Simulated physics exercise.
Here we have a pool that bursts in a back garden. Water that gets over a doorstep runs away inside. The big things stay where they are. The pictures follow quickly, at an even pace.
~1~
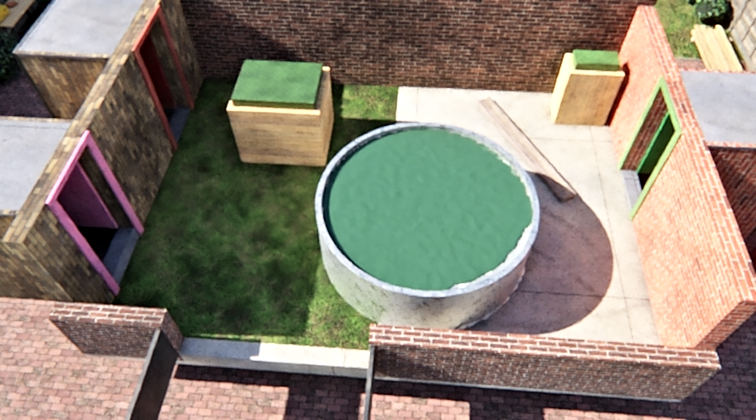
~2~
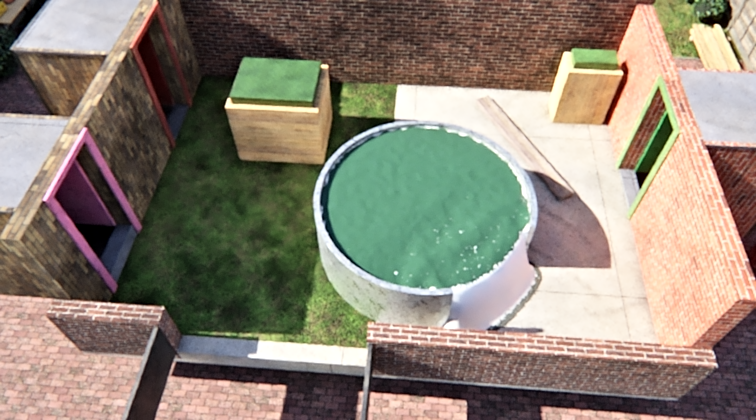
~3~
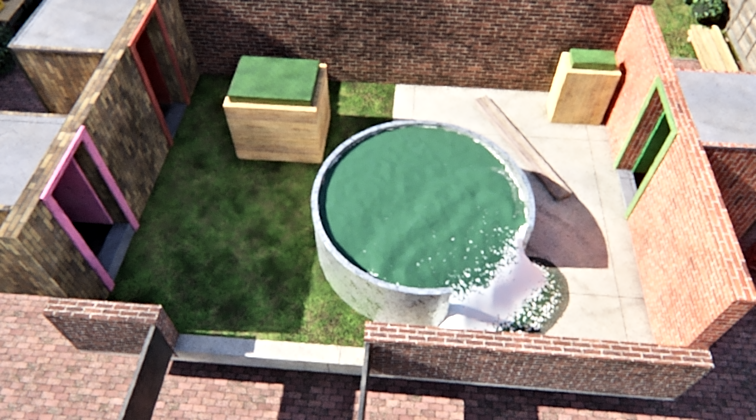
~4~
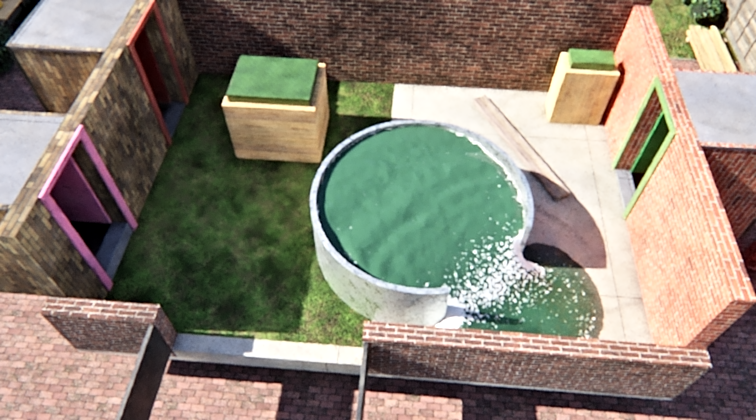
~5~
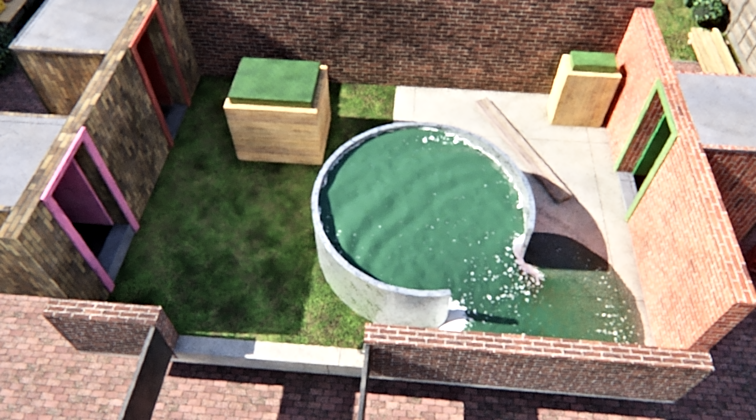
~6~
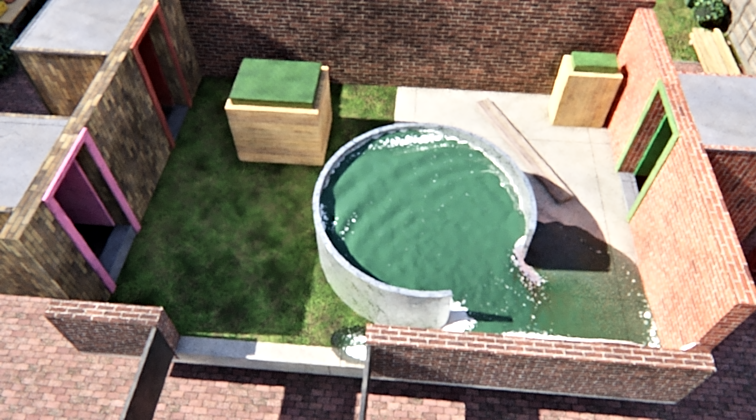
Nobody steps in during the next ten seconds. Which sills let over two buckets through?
The red door floods; the green door floods; the pink door holds within the limit.
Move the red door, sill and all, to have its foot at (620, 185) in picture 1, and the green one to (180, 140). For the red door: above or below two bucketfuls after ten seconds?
Red takes more.
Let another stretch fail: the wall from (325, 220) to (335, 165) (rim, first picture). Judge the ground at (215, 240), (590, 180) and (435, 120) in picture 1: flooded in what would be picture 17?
In turn: Awash, no water, no water.
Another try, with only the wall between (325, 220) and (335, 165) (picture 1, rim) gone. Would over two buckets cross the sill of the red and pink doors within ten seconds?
In short: Red door floods; pink door takes more.
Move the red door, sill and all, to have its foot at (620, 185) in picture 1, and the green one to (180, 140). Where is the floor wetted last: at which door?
That is the door marked green.
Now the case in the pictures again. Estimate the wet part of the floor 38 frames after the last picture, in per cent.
Near 95 in a hundred.
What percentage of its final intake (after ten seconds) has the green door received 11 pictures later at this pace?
Some 5 per cent.
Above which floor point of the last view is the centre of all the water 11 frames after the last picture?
At about (484, 261).
A moment on, water covers 20 % of the floor; the red door not reached, the green door not reached, the pink door not reached.
Next, water covers 40 % of the floor; the red door not reached, the green door under two buckets in, the pink door not reached.
Then, water covers 65 % of the floor; the red door not reached, the green door over two buckets in, the pink door not reached.
Later, water covers 95 % of the floor; the red door under two buckets in, the green door far over two buckets in, the pink door wet at the sill, nothing in.
In the end, water covers 100 % of the floor; the red door far over two buckets in, the green door far over two buckets in, the pink door wet at the sill, nothing in.
